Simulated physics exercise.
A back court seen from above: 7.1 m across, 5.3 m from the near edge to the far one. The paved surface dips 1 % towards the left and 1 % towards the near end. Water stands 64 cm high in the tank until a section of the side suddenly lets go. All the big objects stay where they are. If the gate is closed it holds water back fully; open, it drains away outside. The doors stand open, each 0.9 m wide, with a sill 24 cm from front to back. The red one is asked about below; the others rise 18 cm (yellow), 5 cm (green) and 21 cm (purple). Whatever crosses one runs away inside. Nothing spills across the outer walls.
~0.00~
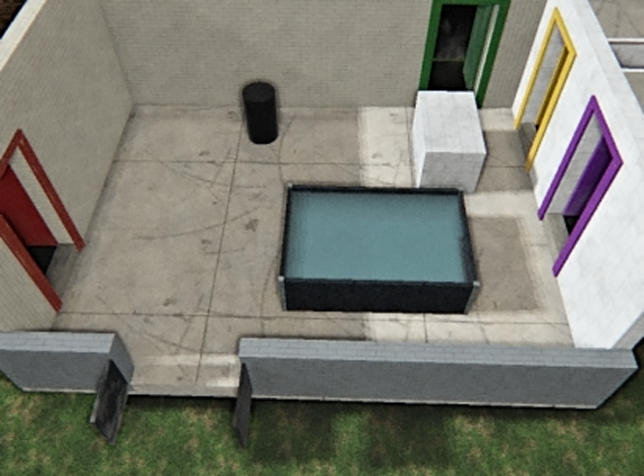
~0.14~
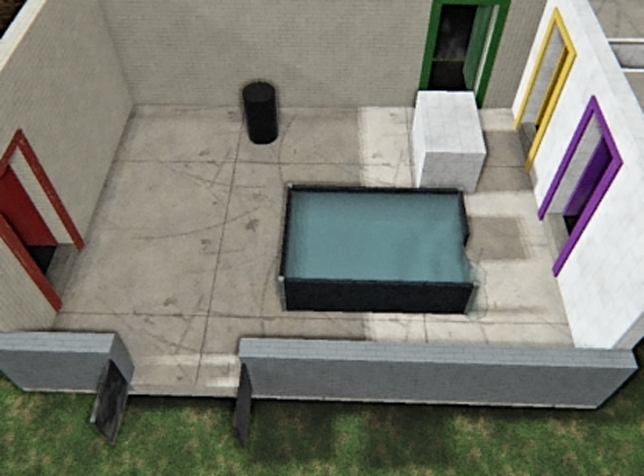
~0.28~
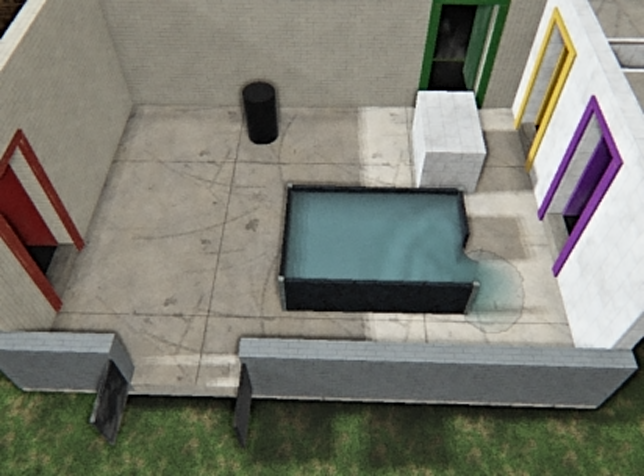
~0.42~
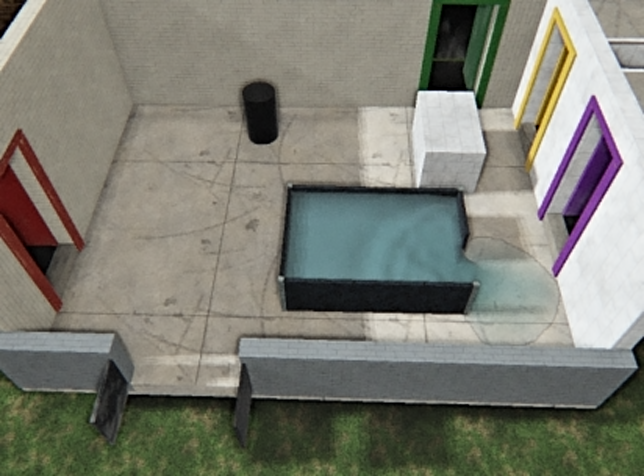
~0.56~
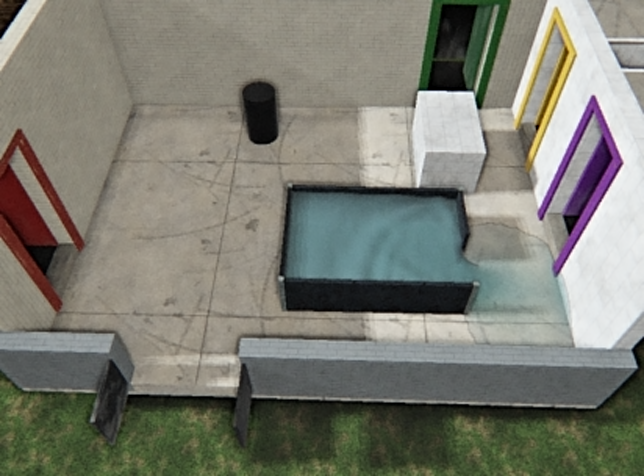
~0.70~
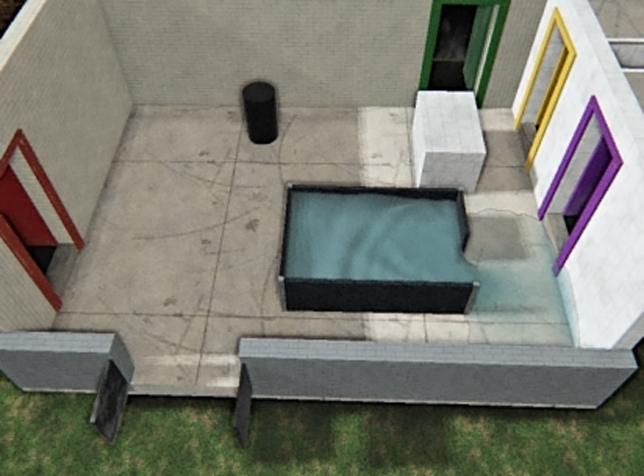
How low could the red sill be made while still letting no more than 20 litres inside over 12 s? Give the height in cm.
Close to 7.5 cm is just enough.
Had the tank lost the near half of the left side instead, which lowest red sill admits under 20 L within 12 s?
About 22 cm.
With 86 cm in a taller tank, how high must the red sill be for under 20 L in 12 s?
Then roughly 11.0 cm.
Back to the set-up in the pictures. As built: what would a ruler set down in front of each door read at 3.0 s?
Depths in cm: Yellow 4, red 0, green 8, purple 19.
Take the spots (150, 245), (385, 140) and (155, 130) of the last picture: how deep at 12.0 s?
Roughly 7, 1 and 8 cm, in turn.
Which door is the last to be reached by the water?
It is the red one.
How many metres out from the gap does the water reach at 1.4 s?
Some 3.0 m out.
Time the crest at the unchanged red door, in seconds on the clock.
At about 8.5 s.
After 1.4 s water covers 10 % of the floor, deepest (48 cm) near (578, 377); it has not reached the red door.
After 3.0 s water covers 35 % of the floor, deepest (32 cm) near (564, 377); it has not reached the red door.
After 12.0 s water covers 95 % of the floor, deepest (11 cm) near (39, 363); 9 cm at the red door, 0 litres in over its 21 cm sill.
At the red door as built, the water arrived by 4.2 s and peaked near 10 cm at 8.4 s.
Run again over the same 12 s with other heights there, 36 litres in over 6.5 cm, 9 litres over 8.5 cm. The limit of 20 litres is kept from about 7.5 cm up.
